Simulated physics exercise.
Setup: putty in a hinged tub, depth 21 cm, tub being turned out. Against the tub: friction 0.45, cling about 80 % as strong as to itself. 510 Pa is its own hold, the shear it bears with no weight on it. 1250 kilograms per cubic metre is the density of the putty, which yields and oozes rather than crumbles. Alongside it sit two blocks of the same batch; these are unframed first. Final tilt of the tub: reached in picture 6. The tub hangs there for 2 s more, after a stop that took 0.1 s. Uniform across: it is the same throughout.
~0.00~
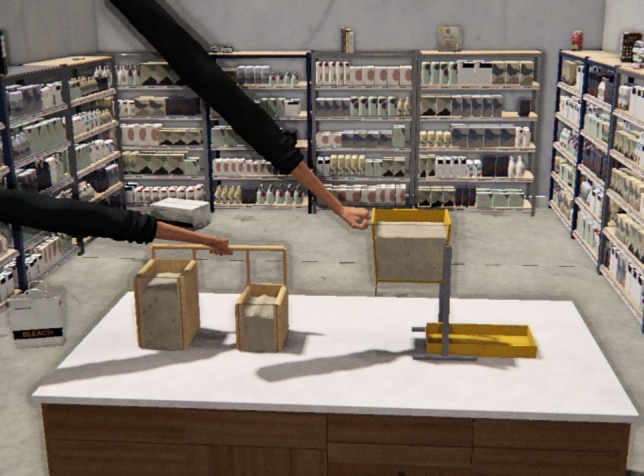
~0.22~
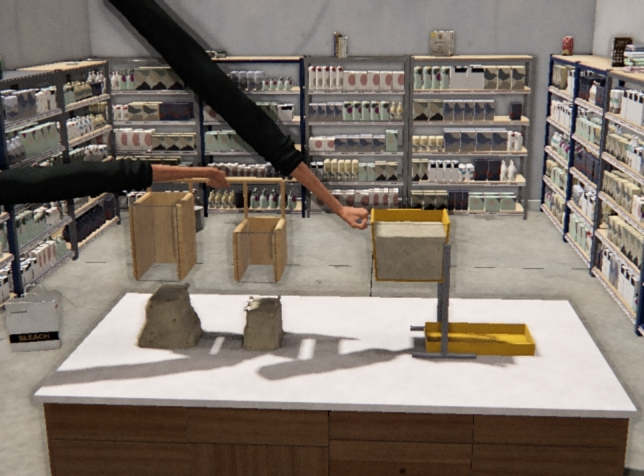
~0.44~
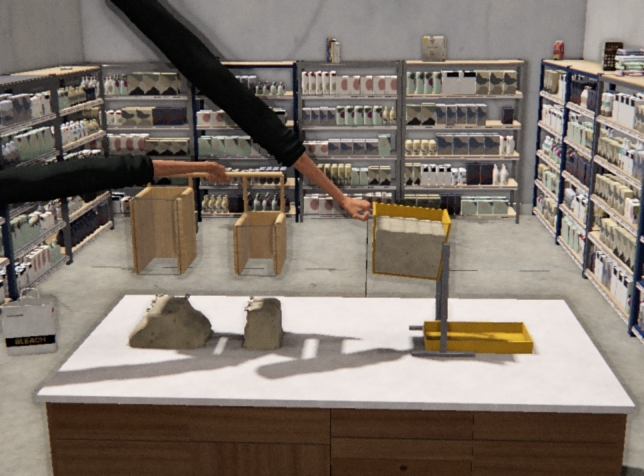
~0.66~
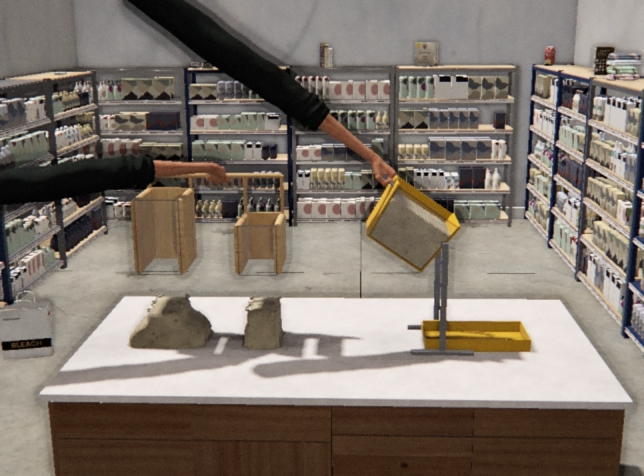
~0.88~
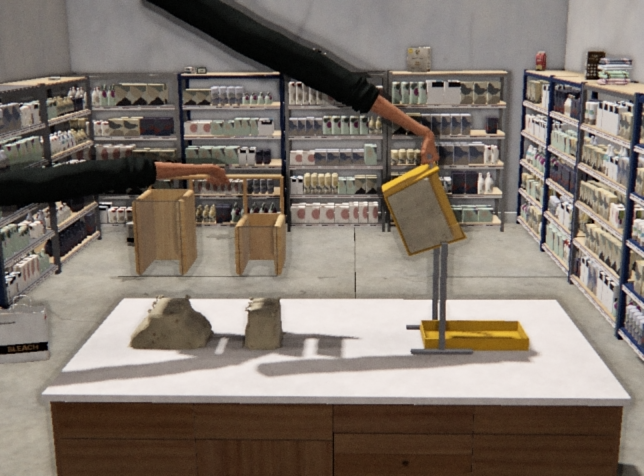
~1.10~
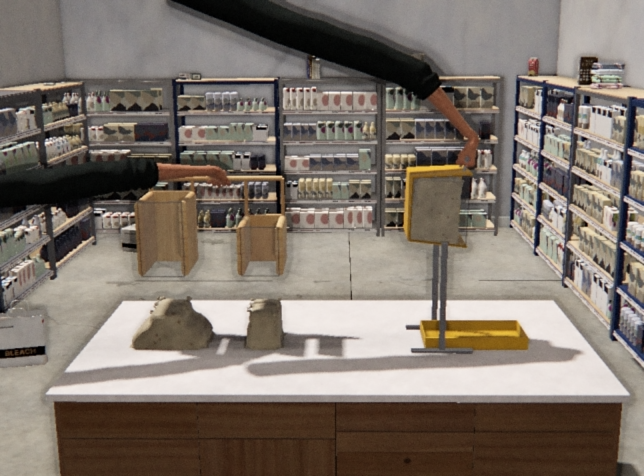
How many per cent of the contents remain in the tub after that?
41 %.
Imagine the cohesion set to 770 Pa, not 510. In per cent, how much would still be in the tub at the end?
Around 50 per cent.
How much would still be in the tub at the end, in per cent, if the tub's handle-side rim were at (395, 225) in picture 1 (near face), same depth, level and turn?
That would leave about 70 % in the tub.
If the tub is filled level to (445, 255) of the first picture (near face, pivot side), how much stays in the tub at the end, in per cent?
I'd guess around 60 in a hundred.
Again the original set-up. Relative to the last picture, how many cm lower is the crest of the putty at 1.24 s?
Roughly 5 cm.
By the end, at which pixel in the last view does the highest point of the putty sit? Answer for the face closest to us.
About (428, 219).
After 1.24 s, the tub is at 92 degrees and holds 87 %.
After 1.41 s, the tub is at 92 degrees and holds 50 %.
After 1.58 s, the tub is at 92 degrees and holds 41 %.
After 1.75 s, the tub is at 92 degrees and holds 41 %.
After 3.10 s, the tub is at 92 degrees and holds 41 %.
